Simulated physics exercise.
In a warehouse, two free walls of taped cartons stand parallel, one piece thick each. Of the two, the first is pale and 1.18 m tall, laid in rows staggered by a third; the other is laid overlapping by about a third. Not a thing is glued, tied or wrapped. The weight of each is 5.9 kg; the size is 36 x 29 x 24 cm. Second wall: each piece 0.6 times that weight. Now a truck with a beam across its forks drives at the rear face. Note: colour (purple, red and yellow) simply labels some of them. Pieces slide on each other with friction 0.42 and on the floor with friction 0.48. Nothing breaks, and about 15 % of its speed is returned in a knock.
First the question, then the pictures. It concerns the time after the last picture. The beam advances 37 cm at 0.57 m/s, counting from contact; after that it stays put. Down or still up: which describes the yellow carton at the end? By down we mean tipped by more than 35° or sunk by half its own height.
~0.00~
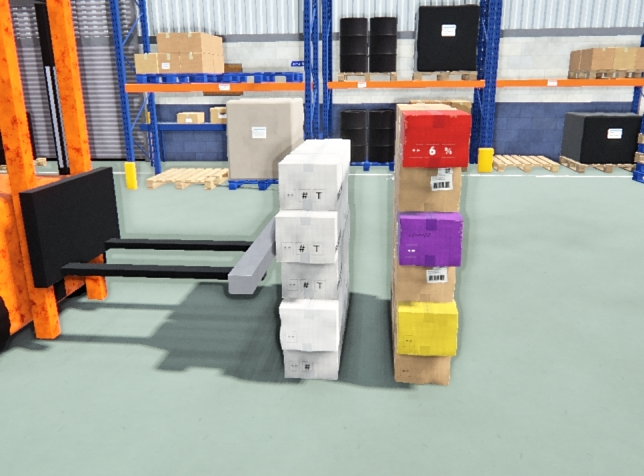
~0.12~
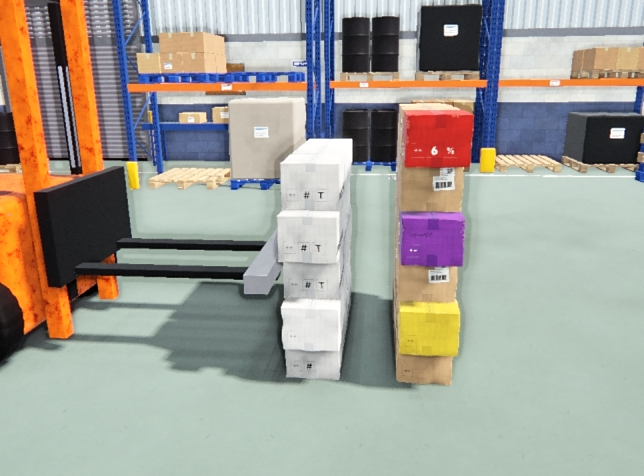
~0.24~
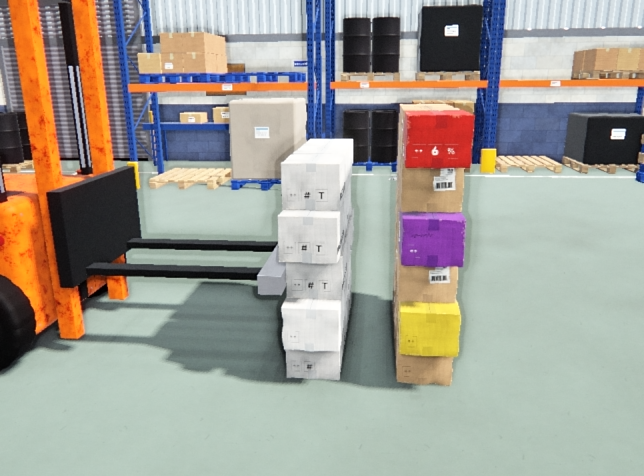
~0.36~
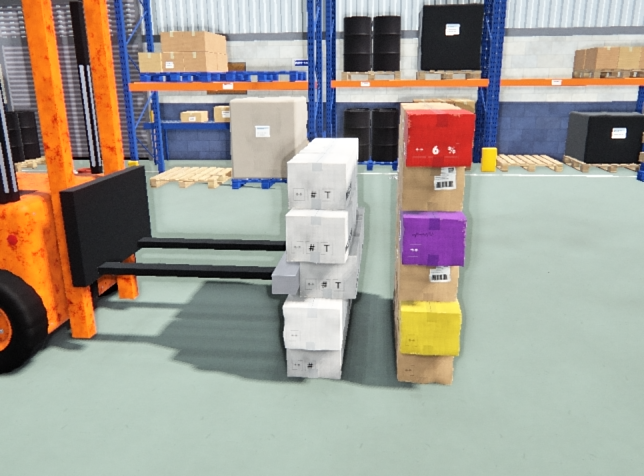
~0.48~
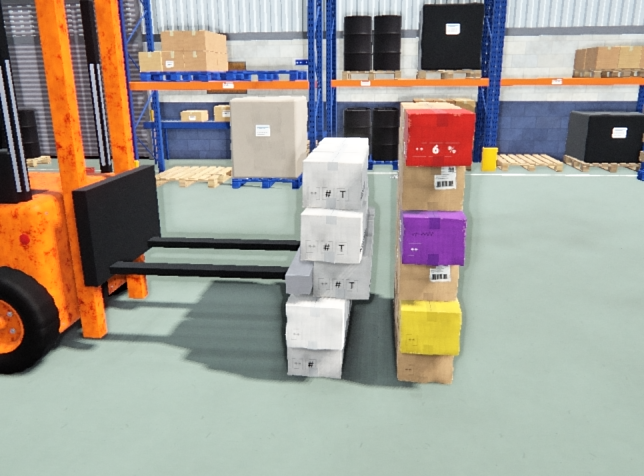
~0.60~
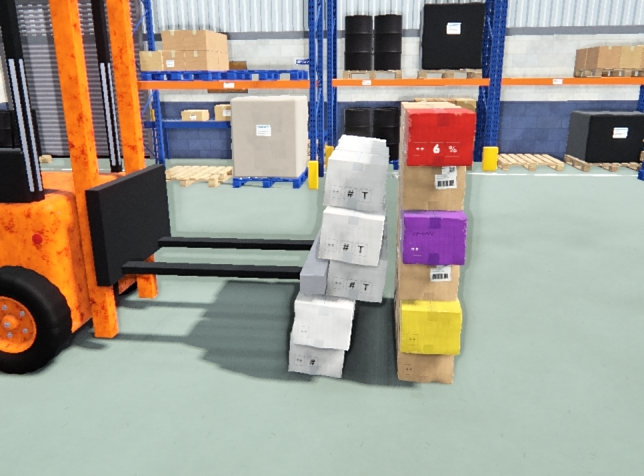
Down.
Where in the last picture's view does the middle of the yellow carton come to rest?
Somewhere close to (538, 359), I'd say.
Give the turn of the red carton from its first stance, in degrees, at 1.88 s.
Roughly 90°.
By 0.98 s, 0 of the pale wall down; none of the 18 cartons of the second wall down, 17 disturbed; yellow carton tilted 7°; red carton tilted 7°.
By 1.44 s, 9 of the pale wall down; 17 of the 18 cartons of the second wall down; yellow carton tilted 40°; purple carton tilted 40°, 14 cm lower.
By 1.88 s, 9 of the pale wall down; 17 of the 18 cartons of the second wall down; yellow carton on its side; purple carton upside down.
When it is over (3.7 s), 9 of the pale wall down; 17 of the 18 cartons of the second wall down; yellow carton on its side; purple carton upside down; red carton on its side. In pixels of the last frame, middles, yellow carton near (538, 359).
